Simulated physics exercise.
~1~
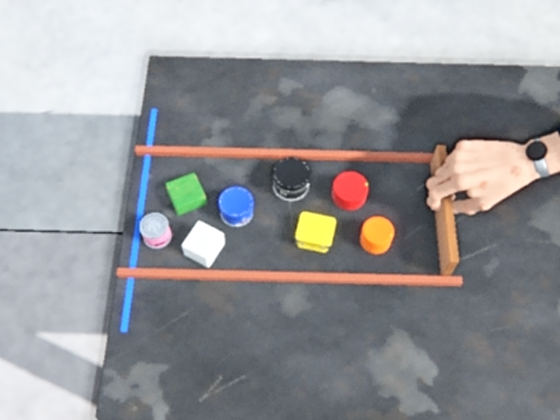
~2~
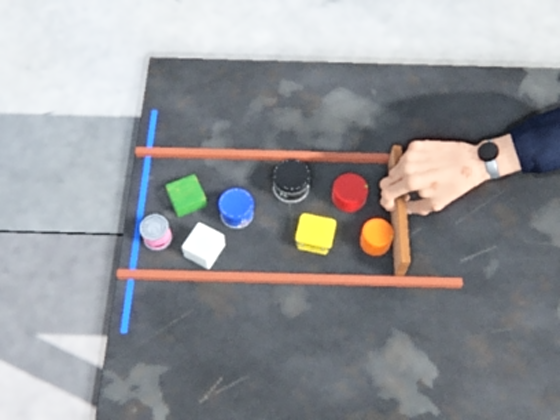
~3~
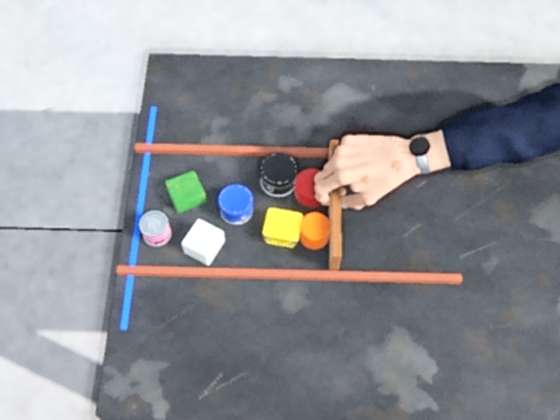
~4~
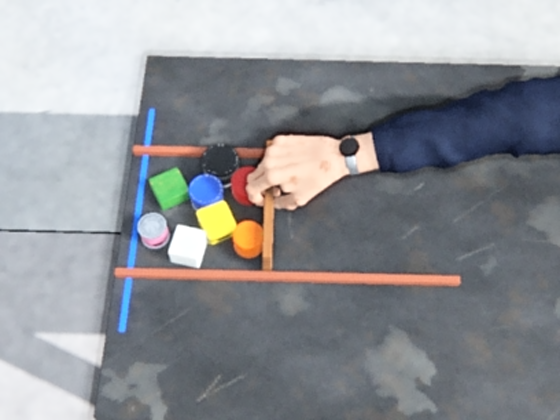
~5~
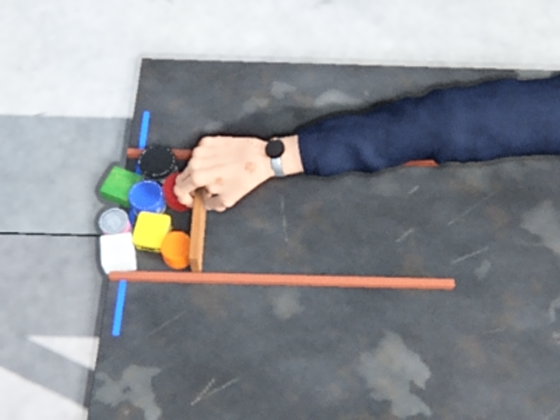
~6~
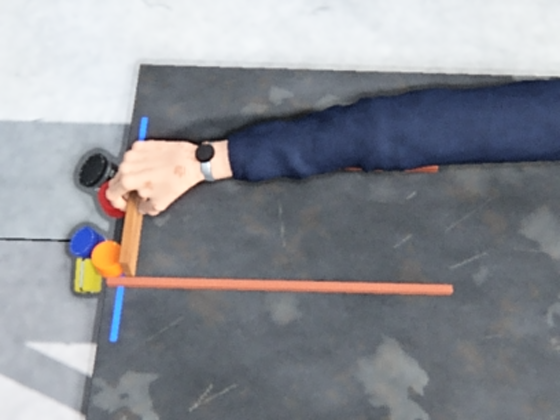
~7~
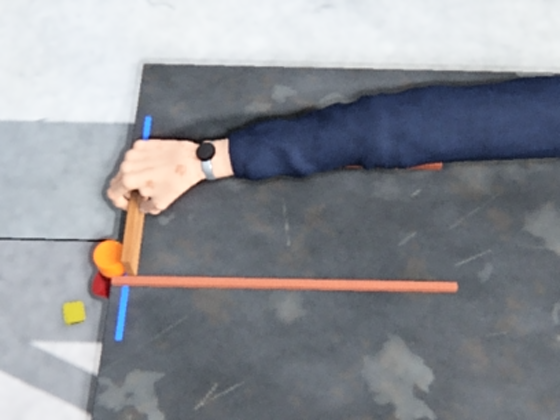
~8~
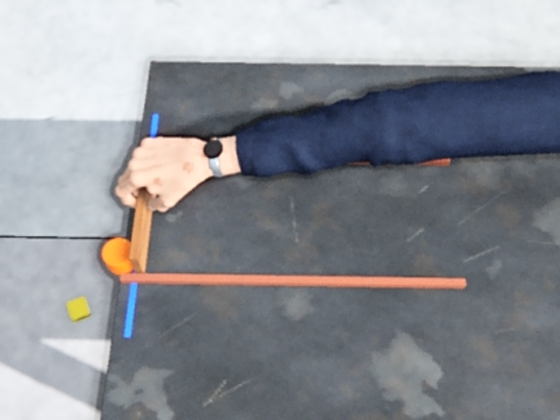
The clip shows a hand pushing a wooden board leftward between two reddish rods, sweeping a cluster of colourful small blocks, lids and tins past a blue tape line and off a dark table's edge, until the board stops at the tape with the orange lid still beside it.
